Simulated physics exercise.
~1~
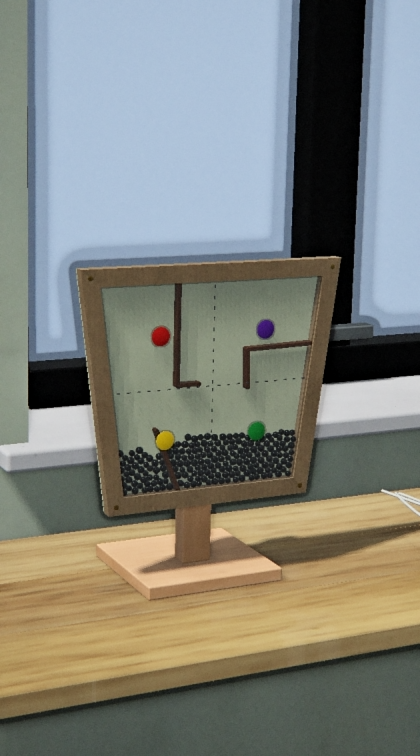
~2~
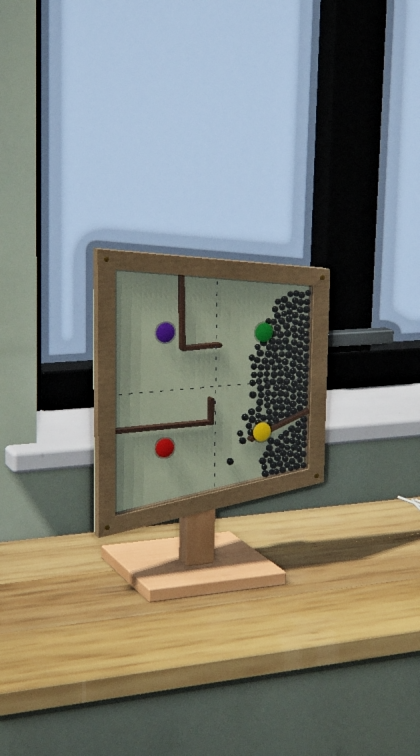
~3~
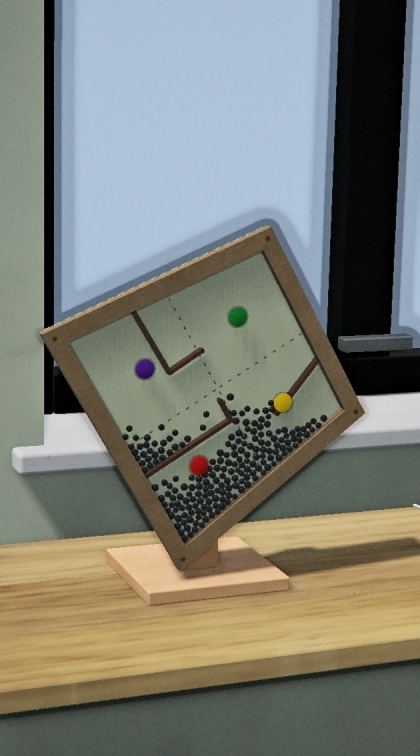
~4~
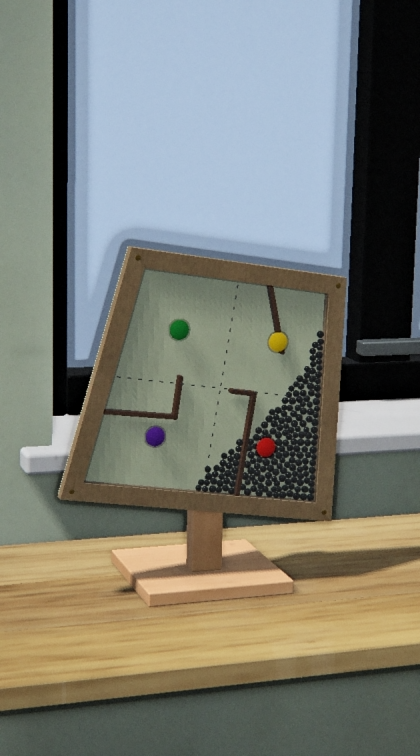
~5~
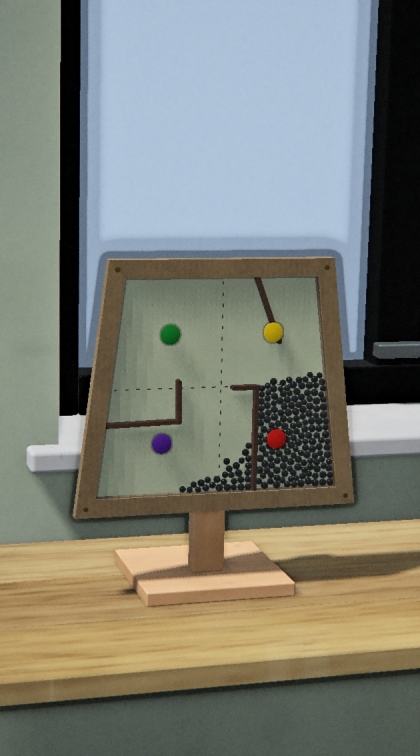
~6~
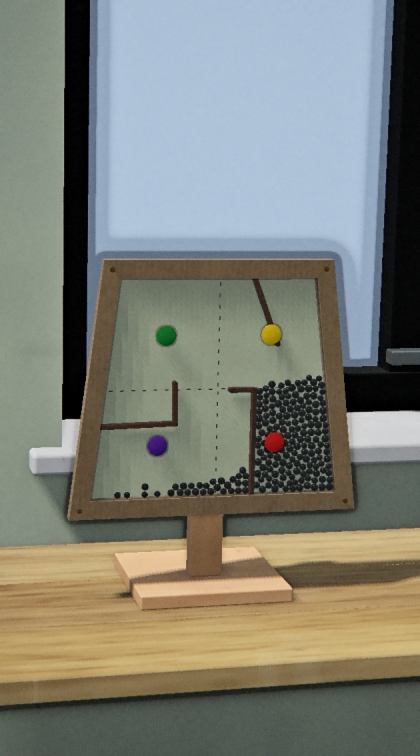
In the video, a wooden-framed case of black beads on a stand turns anticlockwise in stages until upside down, its beads tumbling past the inner strips, and ends still, with most beads piled around the red dot at lower right and a few trailing left along the bottom.
